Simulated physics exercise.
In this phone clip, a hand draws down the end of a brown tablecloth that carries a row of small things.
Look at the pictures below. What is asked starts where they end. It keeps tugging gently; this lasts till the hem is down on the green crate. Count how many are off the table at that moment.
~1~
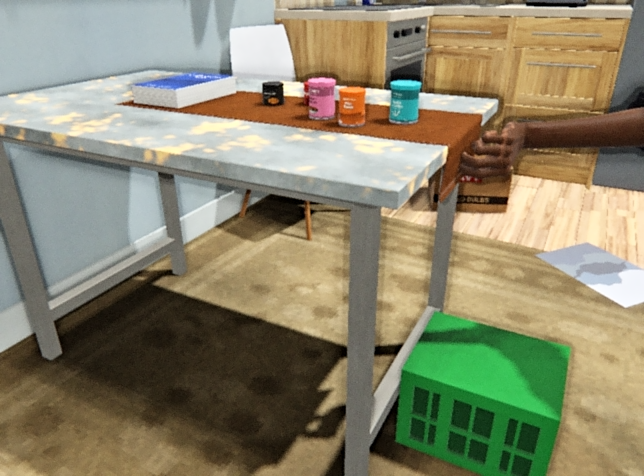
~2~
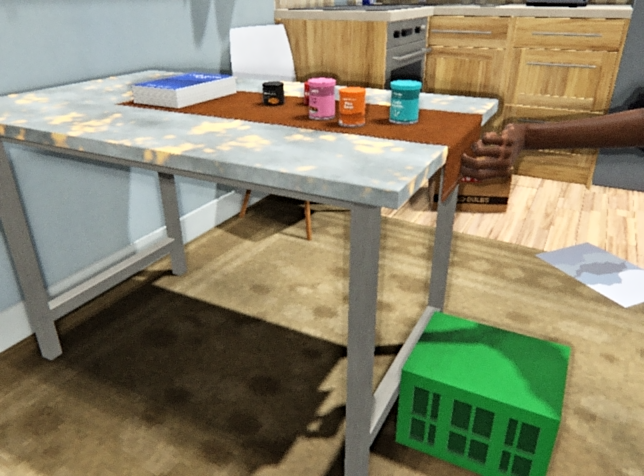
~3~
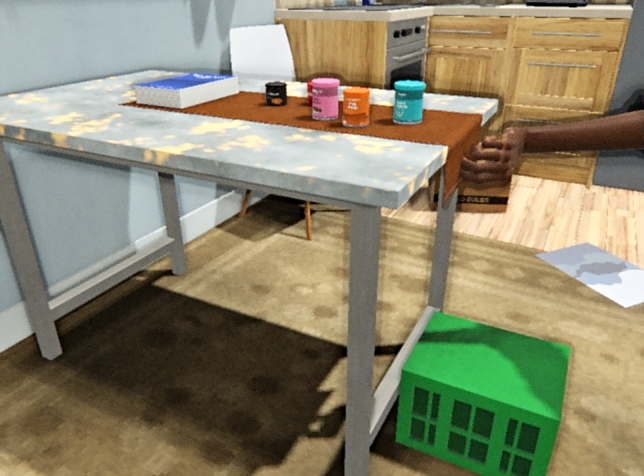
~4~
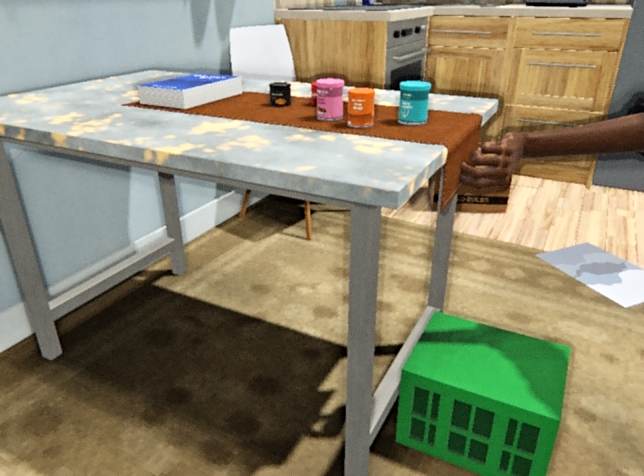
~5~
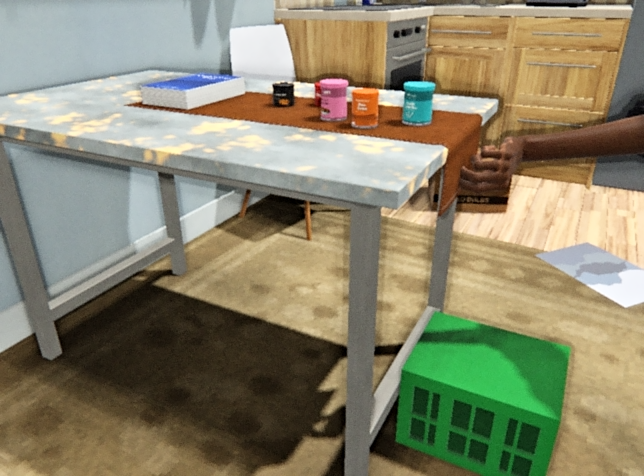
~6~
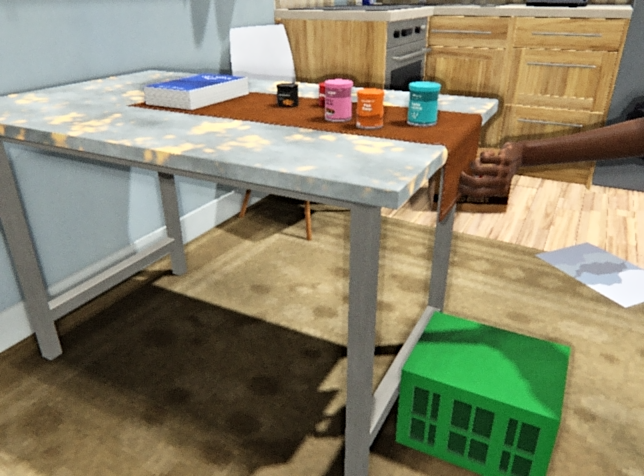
The count of things that fall is four.
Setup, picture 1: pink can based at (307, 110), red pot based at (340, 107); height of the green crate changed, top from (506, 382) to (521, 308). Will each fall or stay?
Outcome: Pink can keeps its perch; red pot keeps its perch.
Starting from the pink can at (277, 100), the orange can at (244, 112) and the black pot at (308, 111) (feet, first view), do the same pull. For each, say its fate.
Result - pink can retained; orange can retained; black pot lost.
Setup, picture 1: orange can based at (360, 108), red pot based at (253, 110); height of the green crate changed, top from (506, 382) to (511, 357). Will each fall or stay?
The orange can does not stay aboard, and the red pot stays aboard.
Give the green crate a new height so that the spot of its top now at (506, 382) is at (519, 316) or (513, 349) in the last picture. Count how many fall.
If so, 2 and 3.
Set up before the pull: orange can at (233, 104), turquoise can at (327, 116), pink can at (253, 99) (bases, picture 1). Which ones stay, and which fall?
Final state: The orange can is still in place, the turquoise can is no longer up, the pink can is still in place.
Early on, hem near (454, 261); turquoise can gone.
Midway, hem near (449, 327); turquoise can, orange can and pink can gone.
Finally, hem on the crate; turquoise can, orange can, pink can and red pot gone. It carries off four.
